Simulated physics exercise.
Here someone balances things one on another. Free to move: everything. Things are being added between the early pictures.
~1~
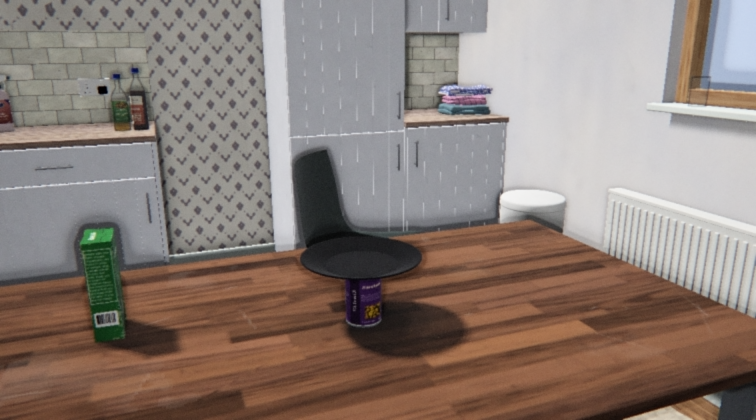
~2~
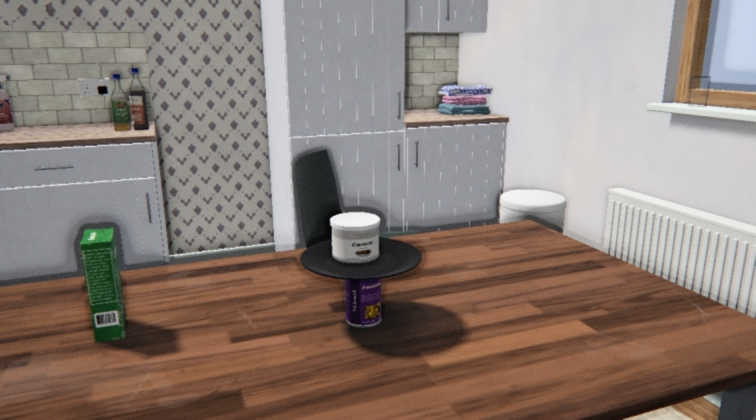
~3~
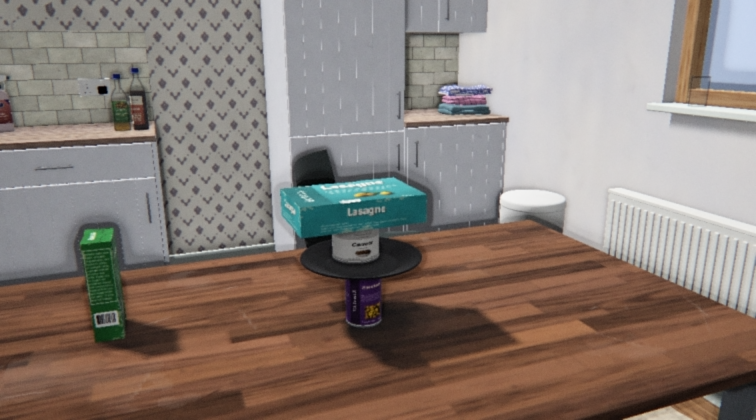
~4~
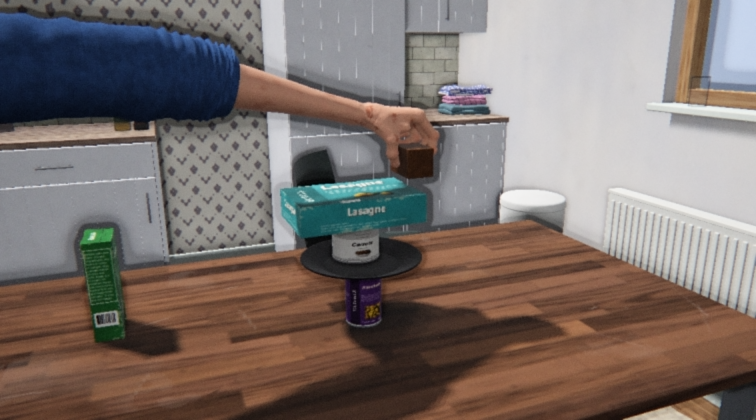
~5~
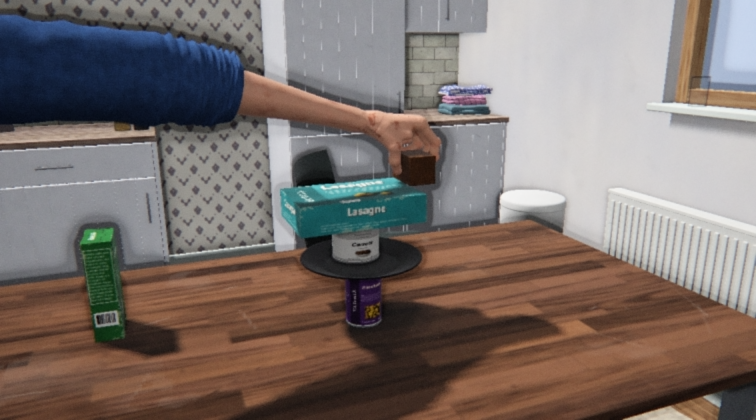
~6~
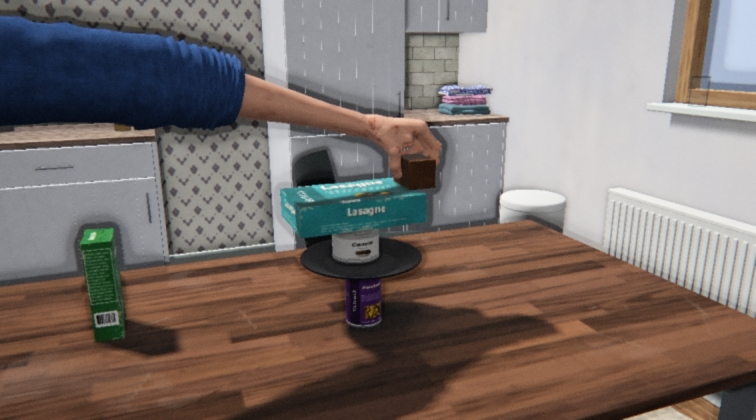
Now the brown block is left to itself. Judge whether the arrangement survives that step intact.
It does not survive.
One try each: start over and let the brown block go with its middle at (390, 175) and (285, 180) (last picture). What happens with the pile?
Try one: It stands firm; try two: It topples.
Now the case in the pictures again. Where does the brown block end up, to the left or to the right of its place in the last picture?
As we see it, to our right.
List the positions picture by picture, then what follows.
In the first frame, the last thing is not in view yet; black plate (361, 260).
In the second frame, the last thing is not in view yet; green carton (105, 284).
In the third frame, the last thing is not in view yet; white tub (356, 237).
In the fourth frame, on its way; brown block (412, 160); turquoise packet (352, 205).
In the fifth frame, on its way; brown block (414, 167); purple tin (363, 293).
In the sixth frame, set down, still held; brown block (414, 171); black plate (361, 260).
Then, 0.30 s on from there, brown block now fallen.
Then, 0.40 s on from there, things are still on the move.
Then, 0.50 s on from there, as before.
In the end, fallen, brown block; the other 5 unmoved. At the end, from the last picture's camera, brown block near (468, 293). The pile comes apart.
